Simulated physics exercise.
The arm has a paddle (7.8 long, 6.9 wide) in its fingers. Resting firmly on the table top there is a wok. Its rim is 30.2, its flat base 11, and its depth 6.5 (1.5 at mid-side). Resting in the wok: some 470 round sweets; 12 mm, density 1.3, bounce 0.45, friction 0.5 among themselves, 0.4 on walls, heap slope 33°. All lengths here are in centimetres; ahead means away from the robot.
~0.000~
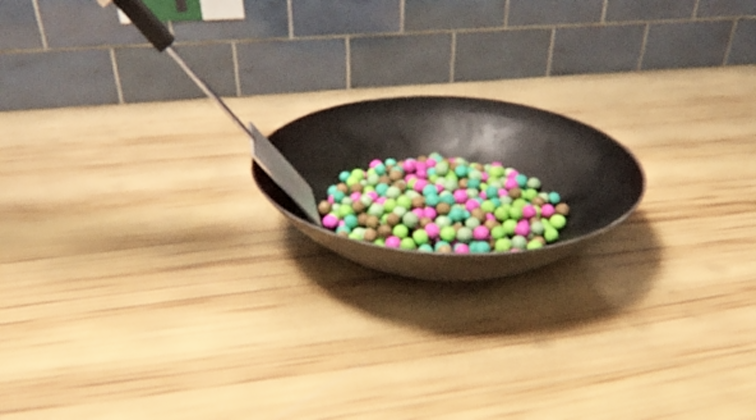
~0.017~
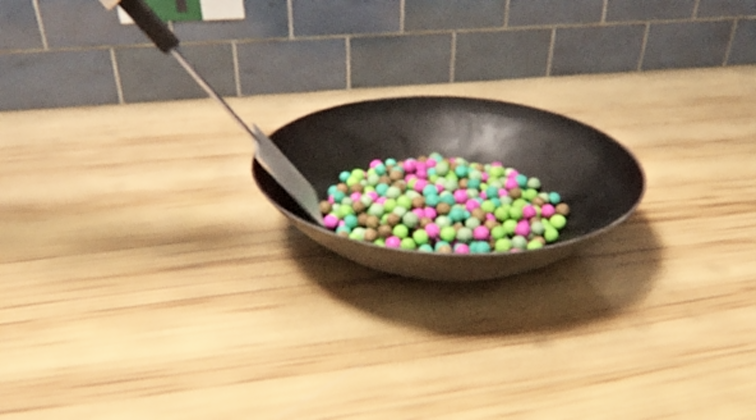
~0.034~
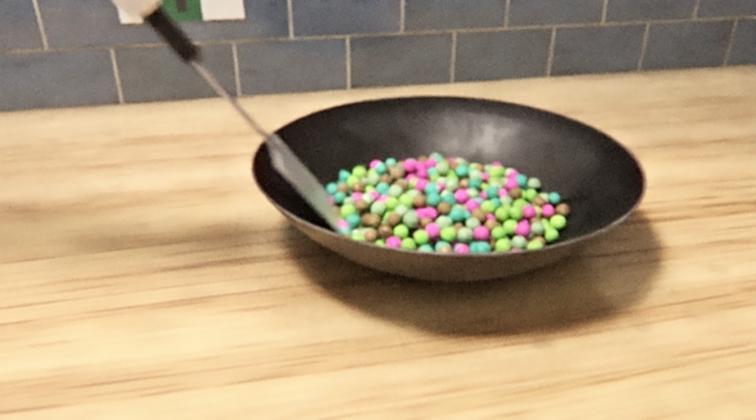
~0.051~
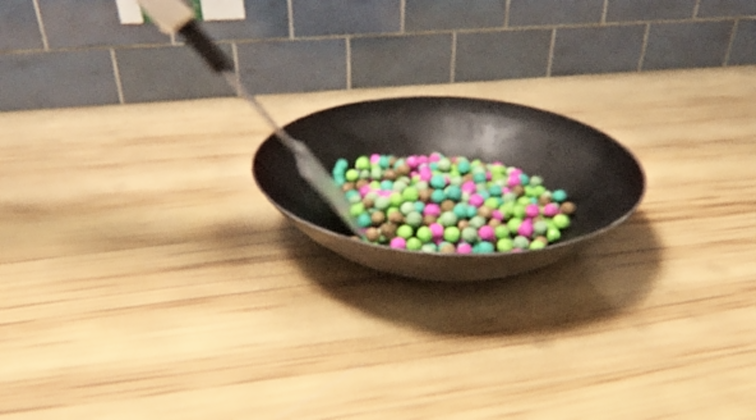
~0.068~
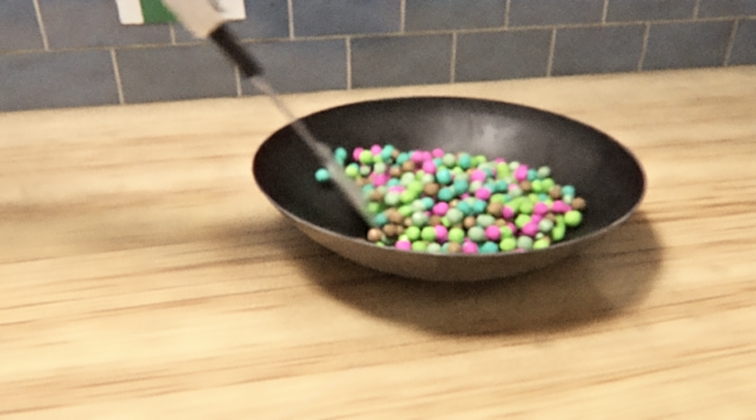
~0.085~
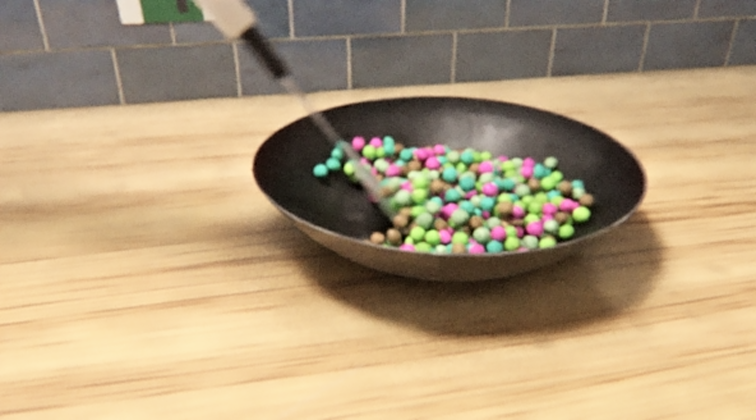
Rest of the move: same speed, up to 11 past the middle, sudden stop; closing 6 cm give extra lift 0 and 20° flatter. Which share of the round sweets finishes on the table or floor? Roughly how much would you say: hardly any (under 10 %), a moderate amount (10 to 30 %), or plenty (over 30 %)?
I'd say a moderate amount.
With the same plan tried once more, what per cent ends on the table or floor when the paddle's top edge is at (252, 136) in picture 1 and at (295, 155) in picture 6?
I'd put it at roughly 5 per cent.
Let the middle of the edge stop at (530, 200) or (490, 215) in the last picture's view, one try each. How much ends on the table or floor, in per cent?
5 % and 0 %.
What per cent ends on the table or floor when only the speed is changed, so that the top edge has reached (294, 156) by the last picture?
My guess is around 5 percent.
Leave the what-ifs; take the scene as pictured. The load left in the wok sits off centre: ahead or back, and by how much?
Roughly 4.0 cm ahead.
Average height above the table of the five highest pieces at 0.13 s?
6 cm or so.
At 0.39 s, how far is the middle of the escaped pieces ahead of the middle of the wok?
It comes to near 20 cm ahead of the middle.
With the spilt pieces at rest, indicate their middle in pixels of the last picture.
I'd point to somewhere close to (698, 193).
After 0.13 s, sloping 55°, highest piece 6 above the table; 471 in the wok.
After 0.17 s, sloping 50°, highest piece 7 above the table; 471 in the wok.
After 0.39 s, sloping 35°, highest piece 10 above the table; 378 in the wok, 33 on the table or floor, 60 on the blade or in flight.
After 1.44 s, sloping 35°, highest piece 6 above the table; 376 in the wok, 95 on the table or floor.
In the end, 376 in the wok, 95 on the table or floor. That is 20 % on the table or floor.
